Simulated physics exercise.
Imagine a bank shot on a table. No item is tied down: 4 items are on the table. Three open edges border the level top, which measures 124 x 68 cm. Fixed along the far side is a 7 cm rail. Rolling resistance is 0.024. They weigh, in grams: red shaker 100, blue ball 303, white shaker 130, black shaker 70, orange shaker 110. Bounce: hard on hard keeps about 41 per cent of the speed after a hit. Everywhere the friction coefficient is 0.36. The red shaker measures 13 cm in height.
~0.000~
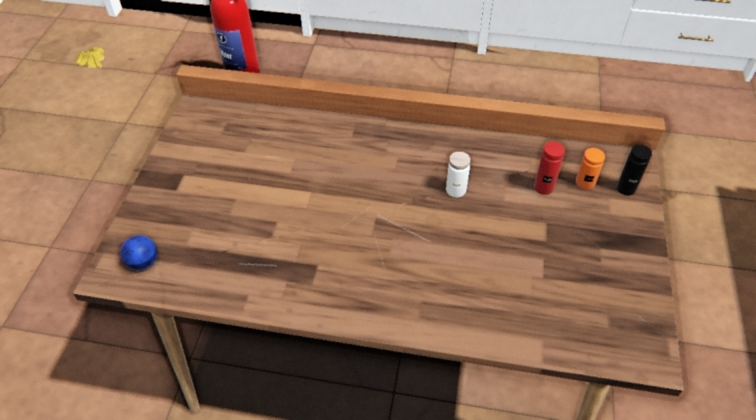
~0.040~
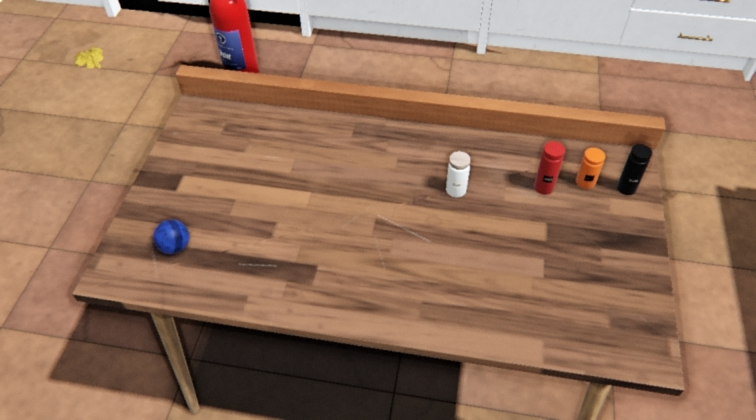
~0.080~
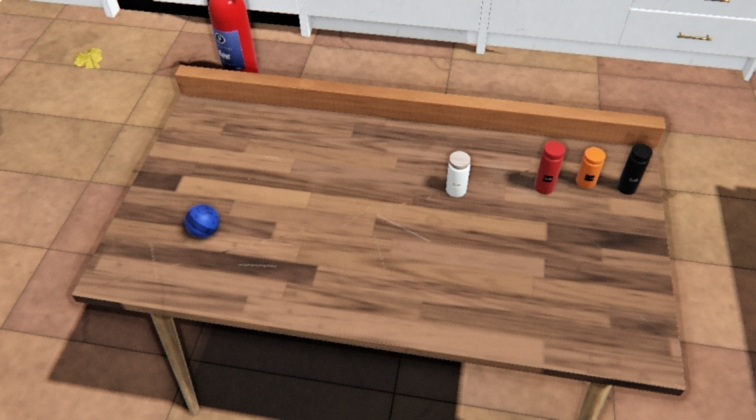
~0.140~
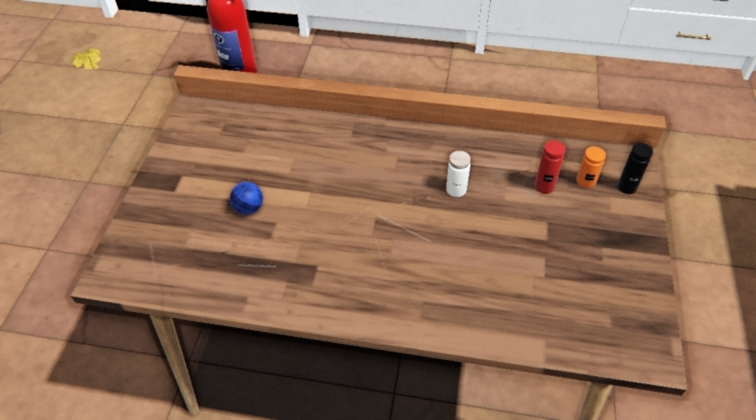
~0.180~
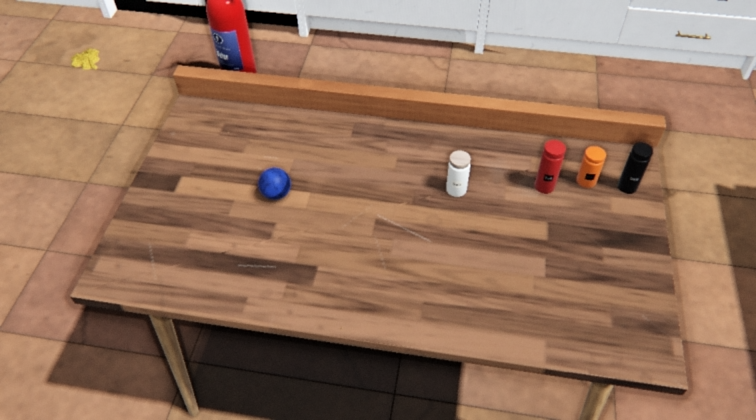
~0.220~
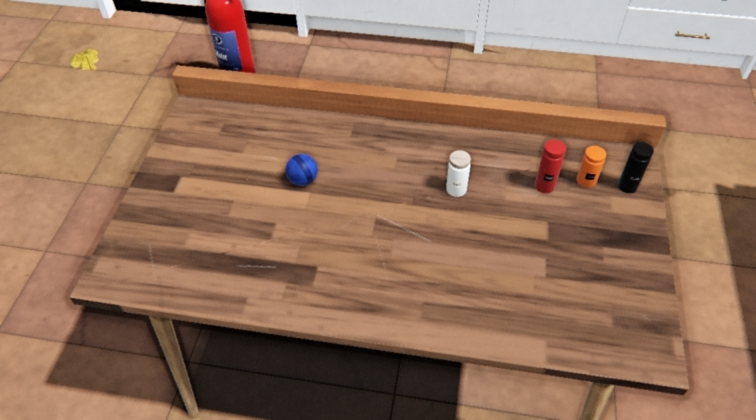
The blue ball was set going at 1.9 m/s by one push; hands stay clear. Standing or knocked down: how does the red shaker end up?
Looks like it comes down.
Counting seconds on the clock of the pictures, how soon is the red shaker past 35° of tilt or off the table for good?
Somewhere about 0.9 s.
After 0.62 s, blue ball near (495, 155).
After 1.02 s, blue ball near (597, 188); red shaker on its side near (634, 223); orange shaker moved 3 cm.
After 1.82 s, blue ball near (682, 291); red shaker on its side near (641, 242); orange shaker moved 3 cm.
In the end (2.2 s), toppled on the table, red shaker; the other 3 under 4 cm from the start. At the end, from the last picture's camera, red shaker near (641, 242).
